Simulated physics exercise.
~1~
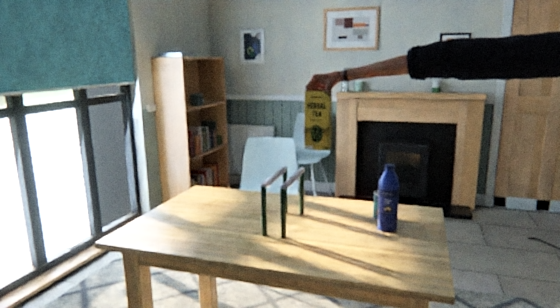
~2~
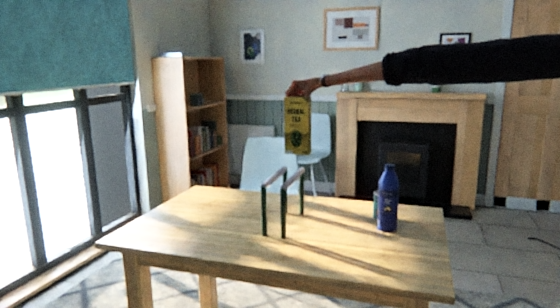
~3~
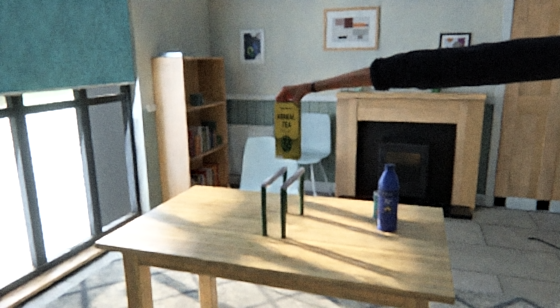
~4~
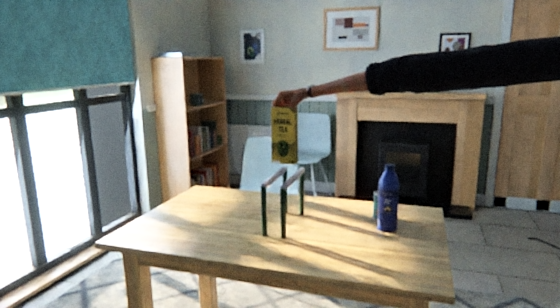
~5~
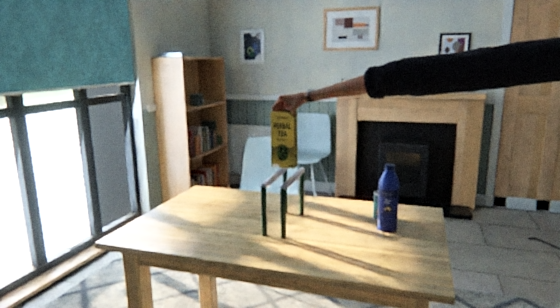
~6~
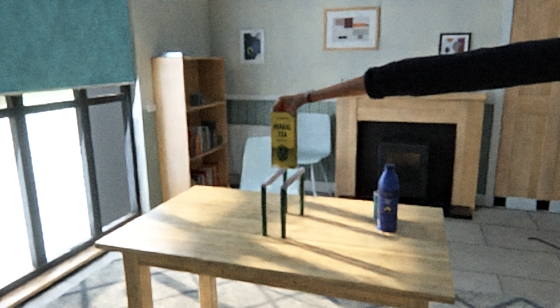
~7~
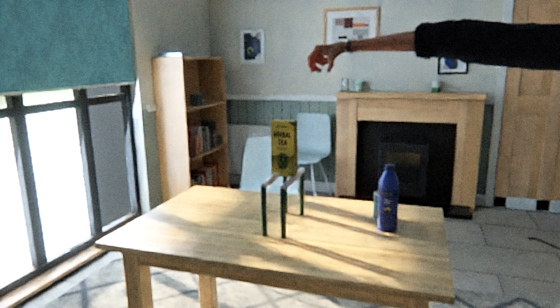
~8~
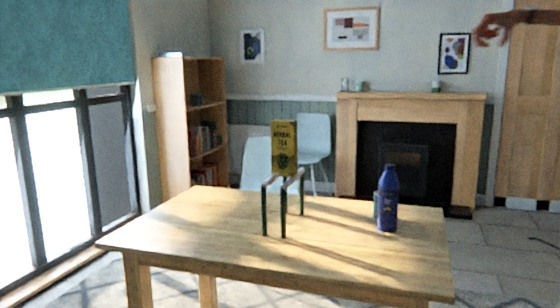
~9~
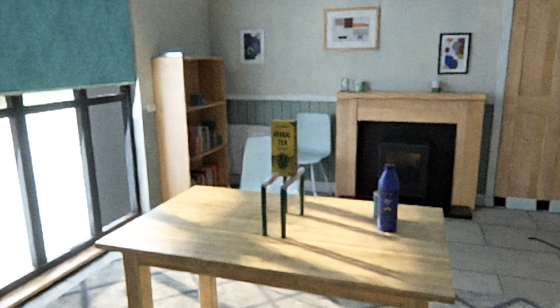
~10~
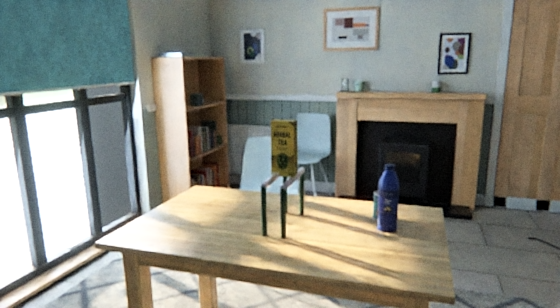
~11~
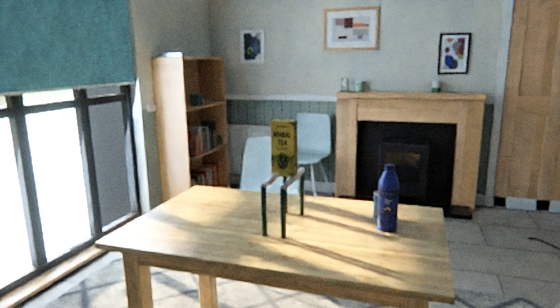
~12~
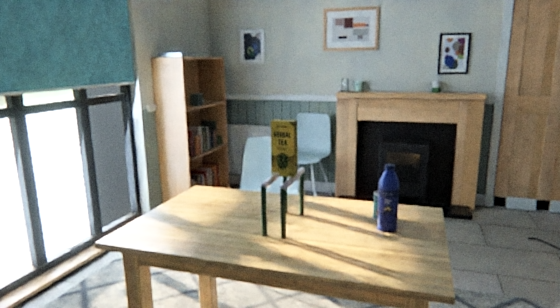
In a living room with a fireplace, a hand moves a yellow packet left and lowers it upright onto a gapped stand on a wooden table, near a blue bottle. The hand lets go and withdraws, and the packet stays resting upright on top of the stand.
